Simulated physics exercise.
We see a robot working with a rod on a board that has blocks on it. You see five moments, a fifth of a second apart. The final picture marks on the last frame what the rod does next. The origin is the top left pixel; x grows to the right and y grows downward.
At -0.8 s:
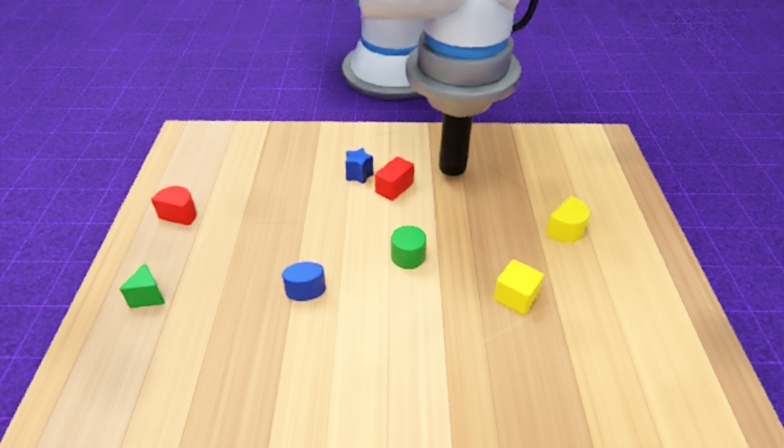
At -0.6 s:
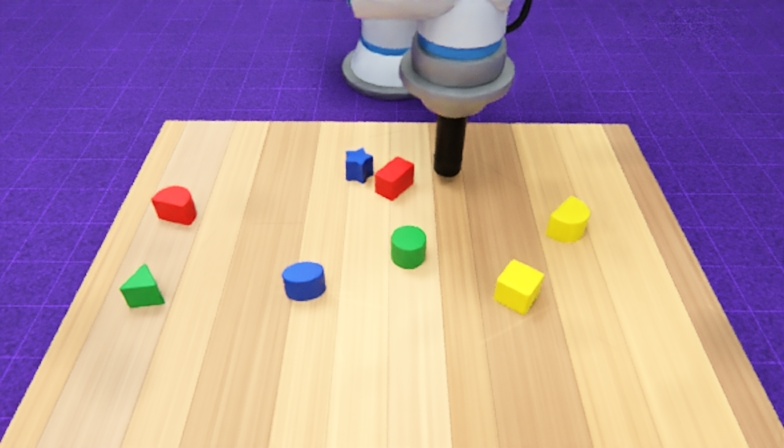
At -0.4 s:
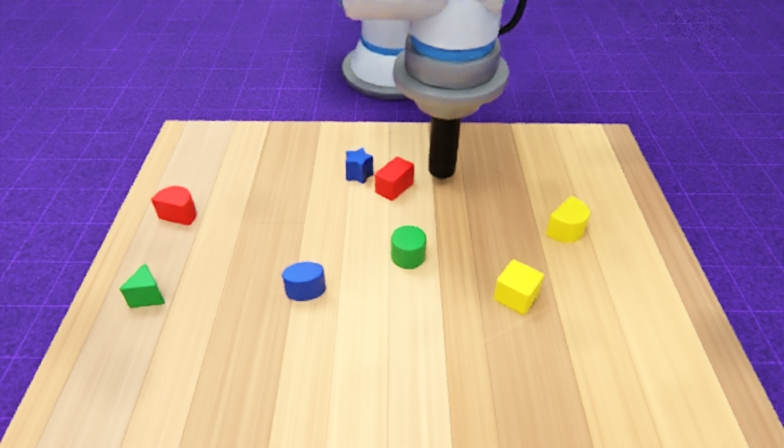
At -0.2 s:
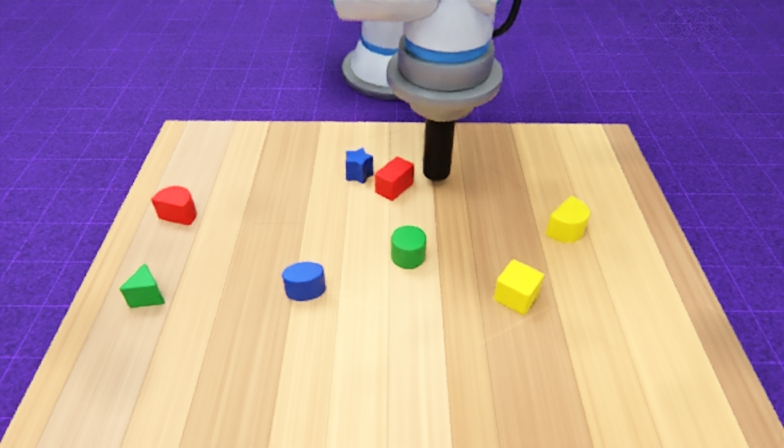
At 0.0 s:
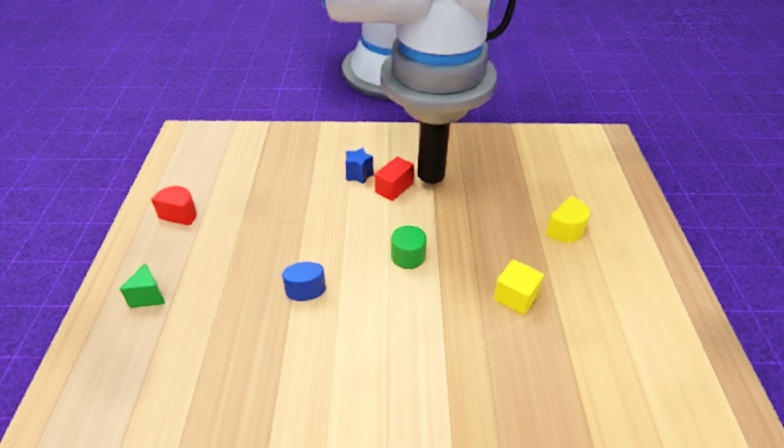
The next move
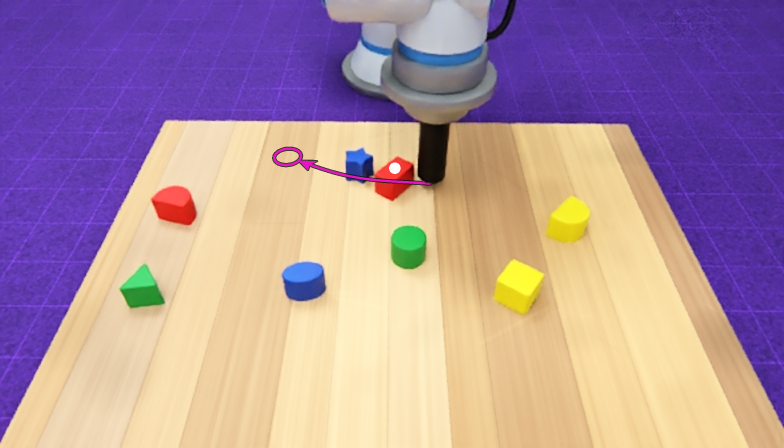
On a wooden board scattered with small red, blue, green and yellow blocks, a robot arm moved its black rod a short way left, nearing the red oblong block, while the blocks stayed still.
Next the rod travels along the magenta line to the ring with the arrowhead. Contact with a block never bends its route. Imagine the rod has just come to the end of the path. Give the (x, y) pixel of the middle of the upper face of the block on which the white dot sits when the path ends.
It comes to (349, 175).
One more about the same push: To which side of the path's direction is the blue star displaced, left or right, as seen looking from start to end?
It's pushed right.
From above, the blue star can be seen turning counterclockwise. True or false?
It is false.
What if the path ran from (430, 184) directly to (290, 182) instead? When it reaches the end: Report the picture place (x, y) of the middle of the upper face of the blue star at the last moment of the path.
I'd guess (321, 147).
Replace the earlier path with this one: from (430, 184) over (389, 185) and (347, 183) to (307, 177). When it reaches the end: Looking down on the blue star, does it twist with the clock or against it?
It twists clockwise.
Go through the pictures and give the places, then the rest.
In the first picture, rod tip at (452, 168); block tops, blue star at (358, 155); red oblong block at (395, 168).
In the second picture, rod at (447, 169); blocks unchanged.
In the third picture, rod at (442, 171); blocks unchanged.
In the fourth picture, rod at (436, 173); blocks unchanged.
In the fifth picture, rod at (431, 176); blue star at (358, 155); red oblong block at (395, 168).
Path on the board, from (430, 184) via (379, 180) and (330, 171), ending at (288, 157); the dot is on the red oblong block.
On the path given first. One third of the way, rod at (378, 172); blue star at (348, 154), turned 25° clockwise; red oblong block at (359, 173), turned 85° anticlockwise.
Two thirds of the way, rod at (328, 163); blue star at (310, 142), turned 80° clockwise; red oblong block at (349, 175), turned 110° anticlockwise.
At the end, rod at (286, 149); blue star at (270, 128), turned 80° clockwise; red oblong block at (349, 175), turned 110° anticlockwise.
